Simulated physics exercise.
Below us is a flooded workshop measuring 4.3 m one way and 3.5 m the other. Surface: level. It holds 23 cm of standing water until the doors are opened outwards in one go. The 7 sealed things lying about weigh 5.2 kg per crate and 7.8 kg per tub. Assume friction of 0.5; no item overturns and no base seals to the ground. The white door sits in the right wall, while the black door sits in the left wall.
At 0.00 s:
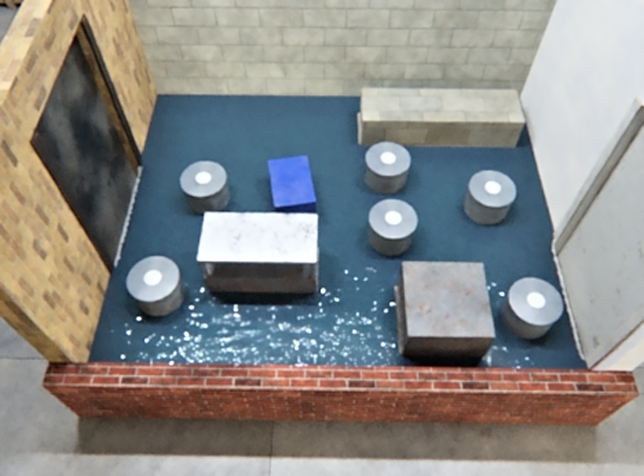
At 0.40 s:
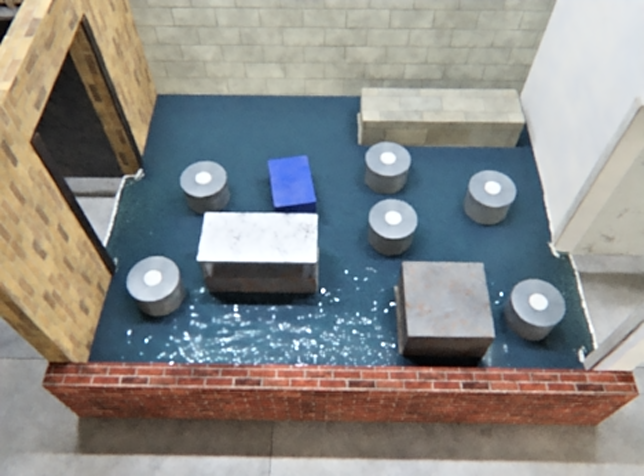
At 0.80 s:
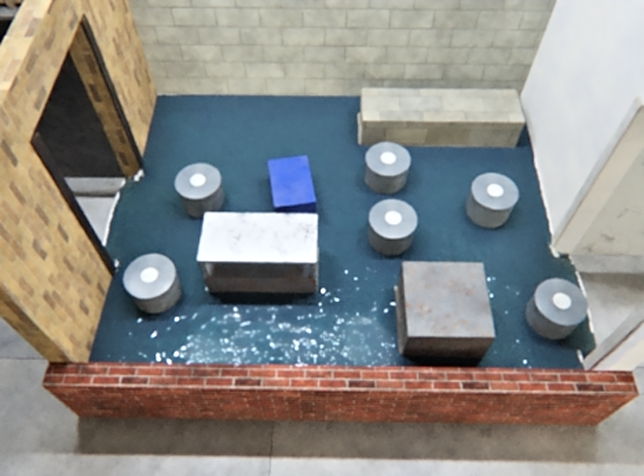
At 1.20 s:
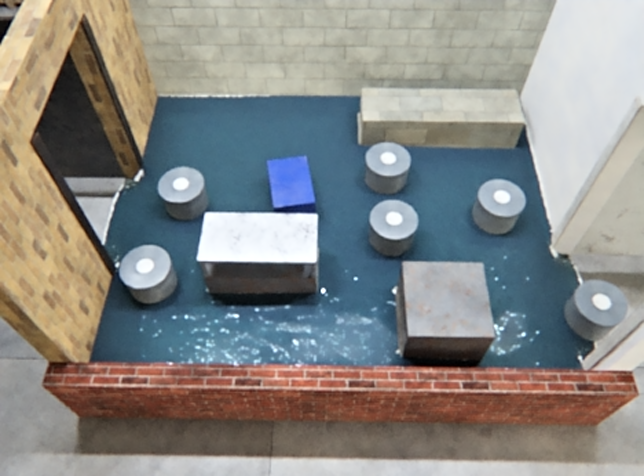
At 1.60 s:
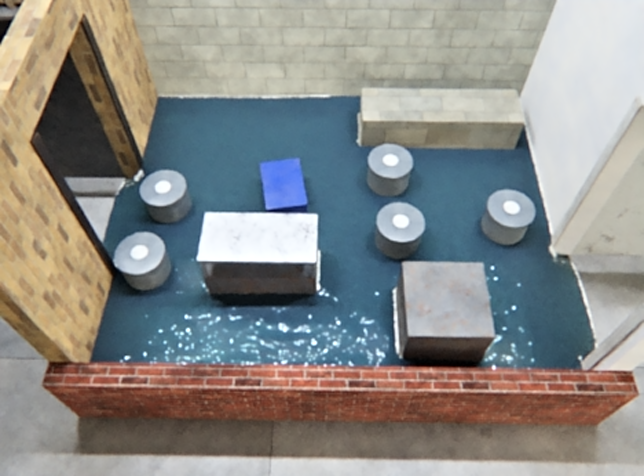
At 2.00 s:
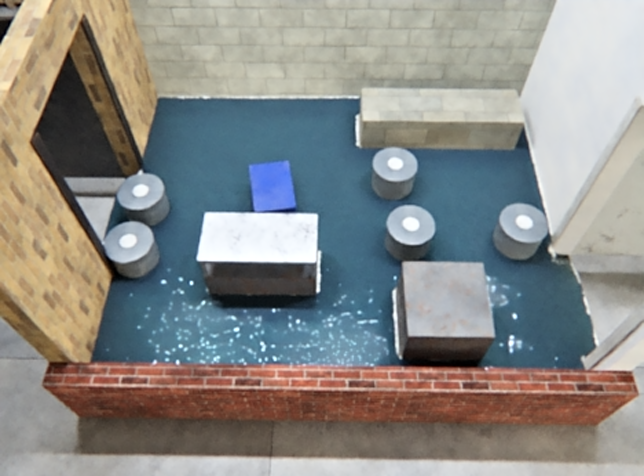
Flooded room with both side doors opening, grey drums drifting outward, one leaving through the right doorway, and blue crate floating slightly left.
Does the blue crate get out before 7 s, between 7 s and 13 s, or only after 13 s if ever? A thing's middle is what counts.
Between them.
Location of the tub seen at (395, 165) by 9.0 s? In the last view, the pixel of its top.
(470, 207).
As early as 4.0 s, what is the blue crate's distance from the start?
Roughly 50 cm.
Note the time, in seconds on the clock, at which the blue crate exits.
It should be at around 9.0 seconds.
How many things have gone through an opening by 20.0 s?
By my count, 7.
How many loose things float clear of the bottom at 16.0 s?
The number is 0.
After 4.0 s the blue crate is near (244, 194), 0.5 m from its start, afloat; 4 of 7 are out; 3 afloat.
After 9.0 s the blue crate has gone out (at 9.0 s); 6 of 7 are out; 1 afloat.
After 16.0 s the blue crate has gone out (at 9.0 s); 7 of 7 are out; 0 afloat.
After 20.0 s the blue crate has gone out (at 9.0 s); 7 of 7 are out; 0 afloat.
